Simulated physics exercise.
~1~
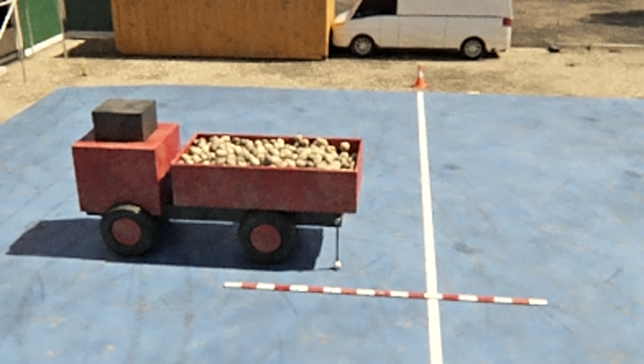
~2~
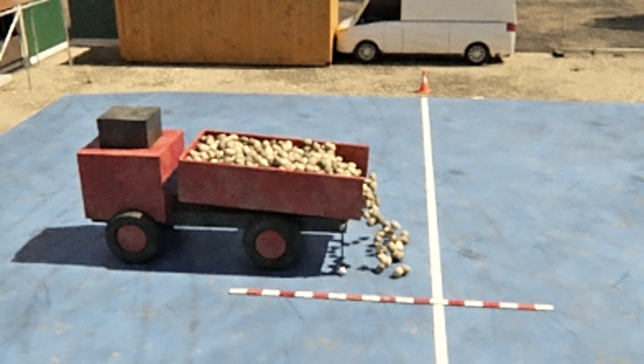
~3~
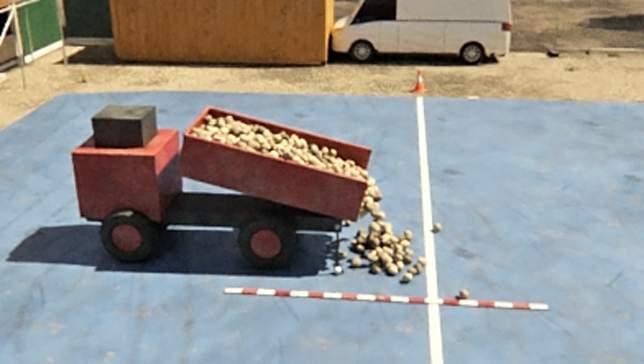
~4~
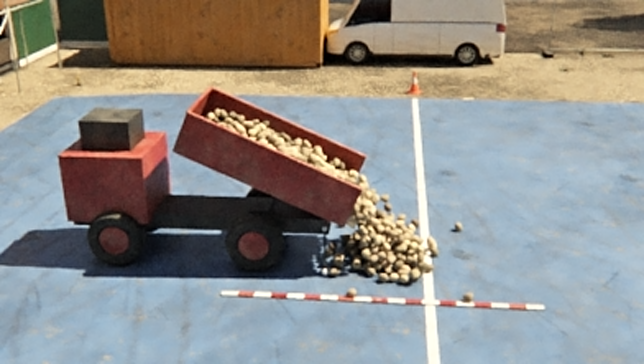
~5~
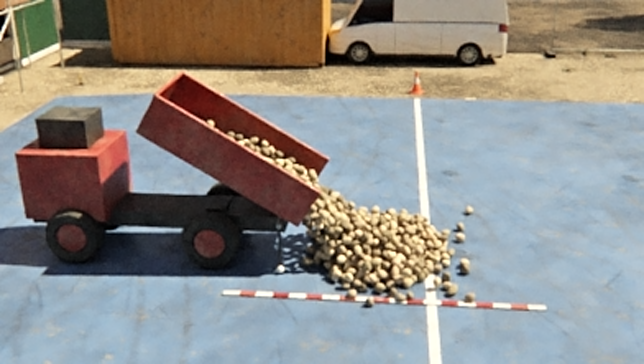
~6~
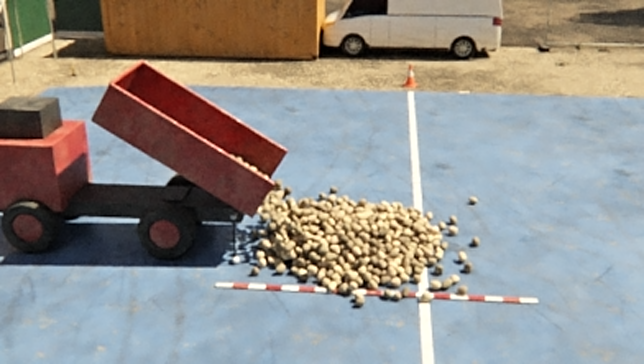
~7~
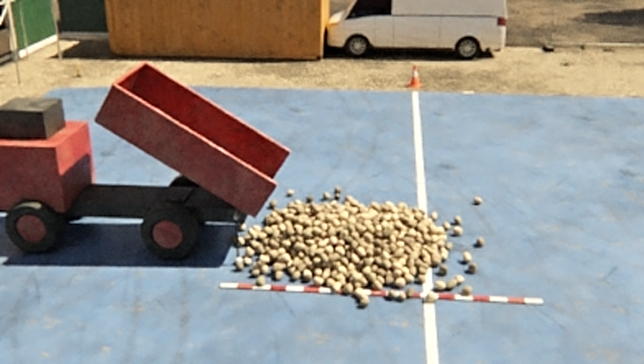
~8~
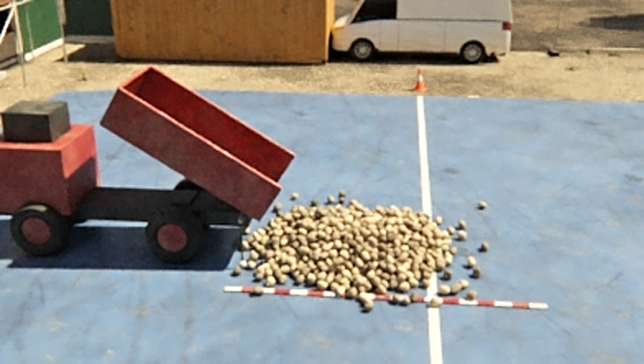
A red toy-like dump truck tipped up its bed of pale stones, spilling them onto the blue ground, then rolled left as the rest slid out, leaving the bed raised and empty beside a still heap mostly left of the white line.
